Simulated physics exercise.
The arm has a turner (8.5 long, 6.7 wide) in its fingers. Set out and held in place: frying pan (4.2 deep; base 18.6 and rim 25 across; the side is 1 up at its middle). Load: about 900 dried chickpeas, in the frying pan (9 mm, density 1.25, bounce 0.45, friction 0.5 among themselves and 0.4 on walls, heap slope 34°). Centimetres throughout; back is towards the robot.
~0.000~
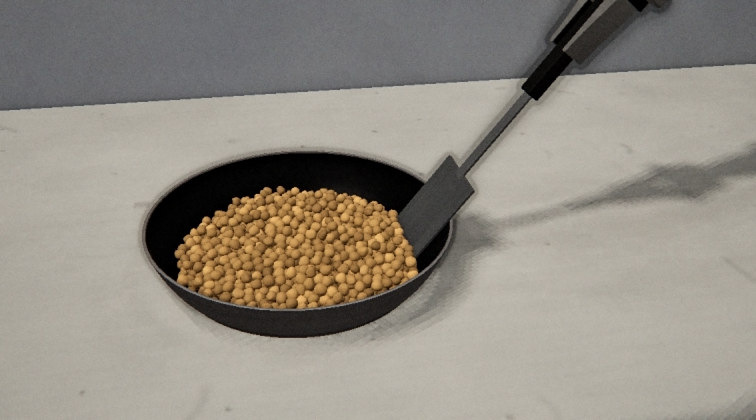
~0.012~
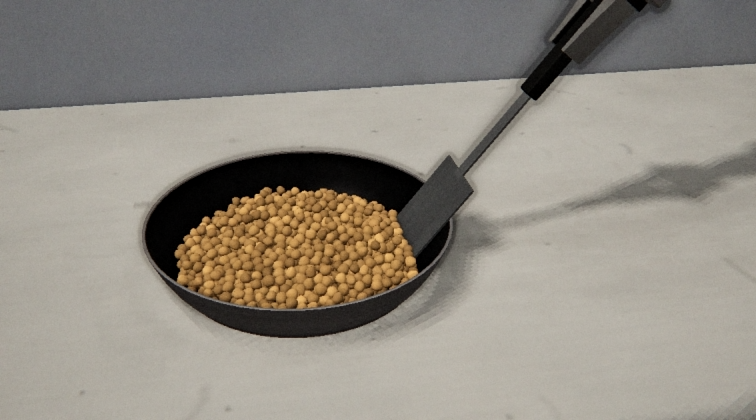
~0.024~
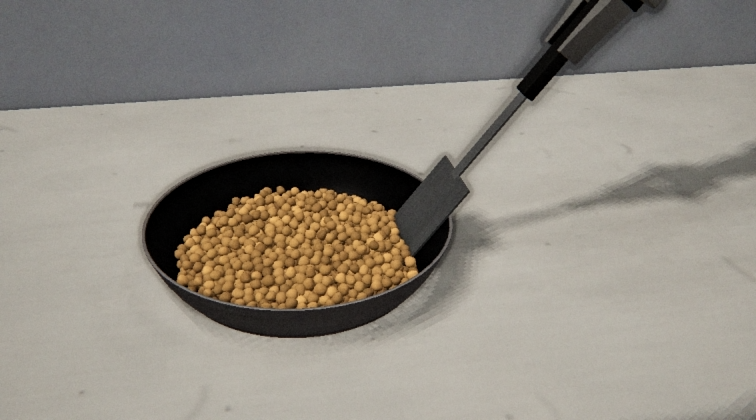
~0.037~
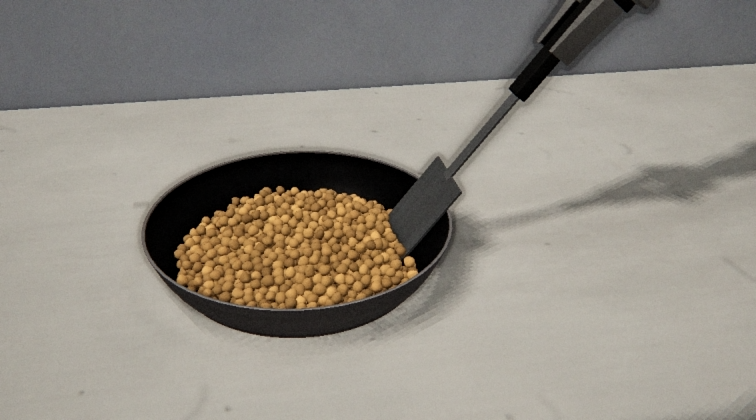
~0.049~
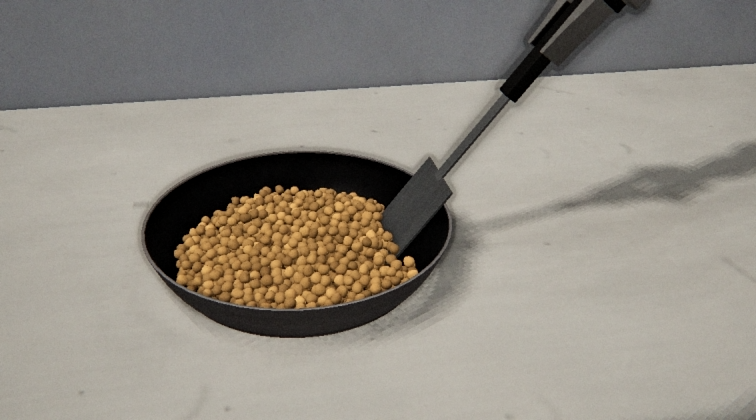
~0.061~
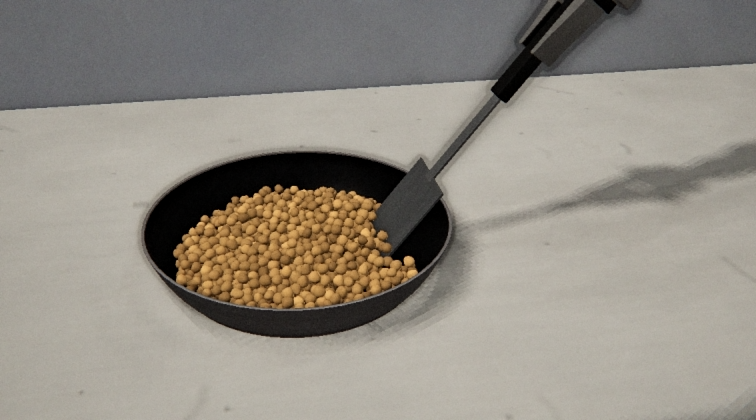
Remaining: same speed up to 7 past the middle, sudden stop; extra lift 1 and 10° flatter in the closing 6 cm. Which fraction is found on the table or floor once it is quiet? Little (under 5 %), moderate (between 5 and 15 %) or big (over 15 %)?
Share on the table or floor: Little (under 5 %).
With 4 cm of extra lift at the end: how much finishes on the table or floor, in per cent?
About 0 per cent.
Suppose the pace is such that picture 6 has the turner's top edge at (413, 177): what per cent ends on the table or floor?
Some 5 per cent.
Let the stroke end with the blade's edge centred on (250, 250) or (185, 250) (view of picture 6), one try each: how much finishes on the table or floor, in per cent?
Some 0 and 10 per cent.
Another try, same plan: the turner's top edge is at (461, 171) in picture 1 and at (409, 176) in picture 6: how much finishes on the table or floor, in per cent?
Some 5 per cent.
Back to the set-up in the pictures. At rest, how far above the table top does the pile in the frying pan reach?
About 5.5 cm.
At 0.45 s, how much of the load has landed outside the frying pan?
Some 0 per cent.
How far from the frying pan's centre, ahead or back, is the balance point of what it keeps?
Roughly 3.5 cm ahead.
After 0.14 s, sloping 52°, highest piece 4 above the table; 900 in the frying pan.
After 0.21 s, sloping 48°, highest piece 4 above the table; 900 in the frying pan.
After 0.45 s, sloping 42°, highest piece 5 above the table; 895 in the frying pan, 5 on the table or floor.
After 1.50 s, sloping 42°, highest piece 5 above the table; 894 in the frying pan, 6 on the table or floor.
In the end, 894 in the frying pan, 6 on the table or floor. That is 1 % on the table or floor.
